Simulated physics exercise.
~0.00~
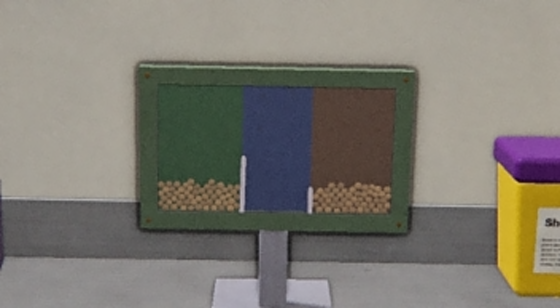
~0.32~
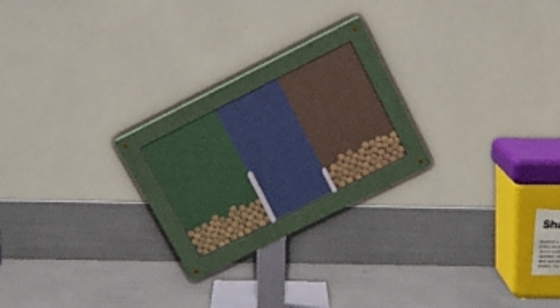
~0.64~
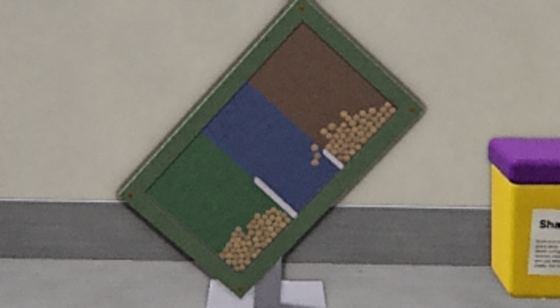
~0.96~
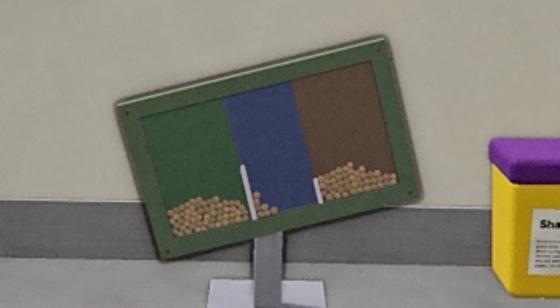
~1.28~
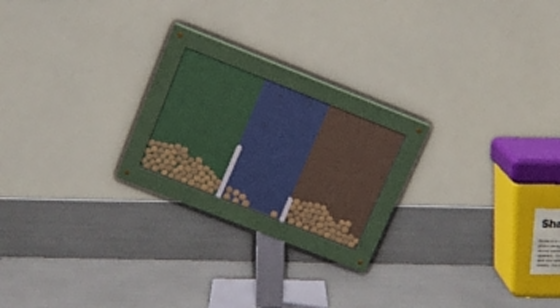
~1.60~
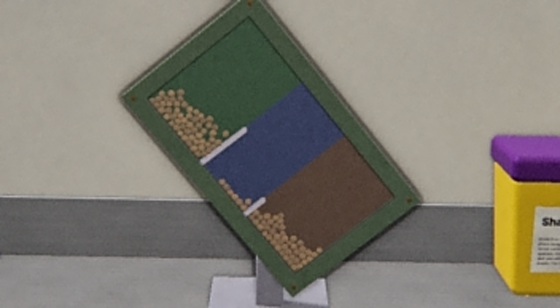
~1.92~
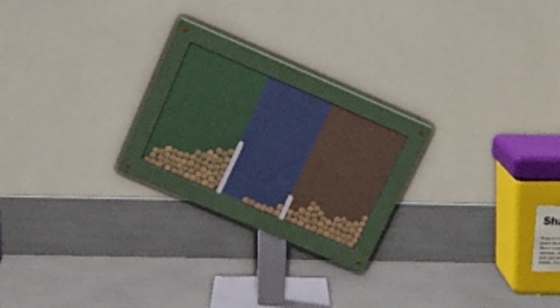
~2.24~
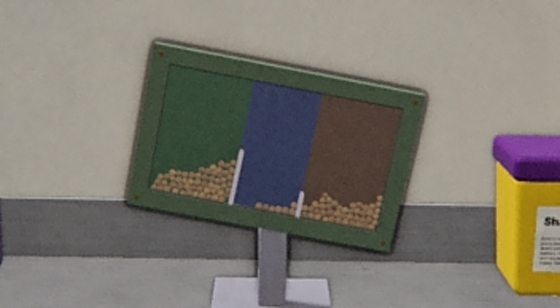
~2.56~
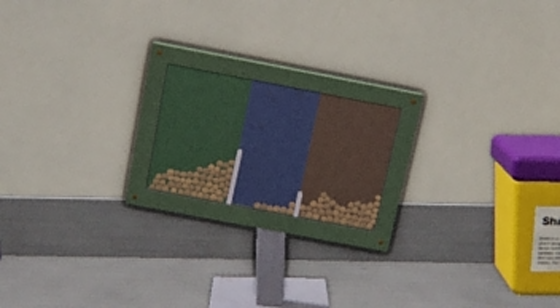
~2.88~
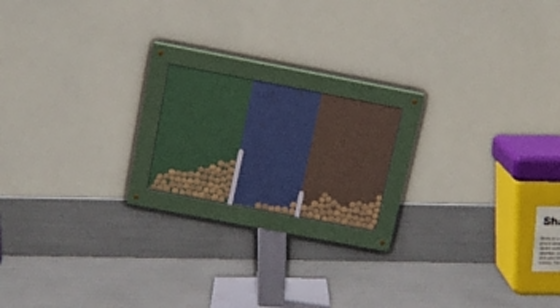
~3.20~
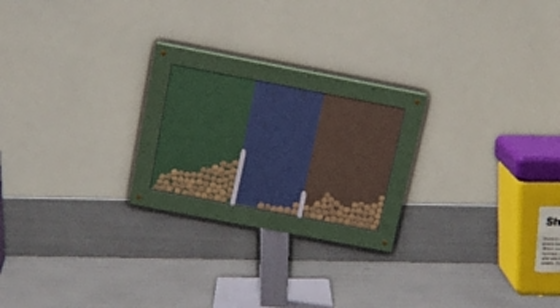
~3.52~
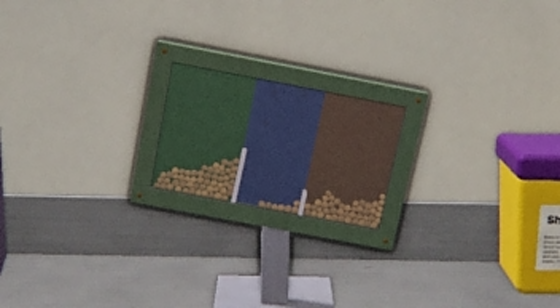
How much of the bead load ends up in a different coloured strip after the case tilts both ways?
Hardly any of it does. Only a few beads end up in the blue middle strip, while the rest stay piled in the green and brown strips.
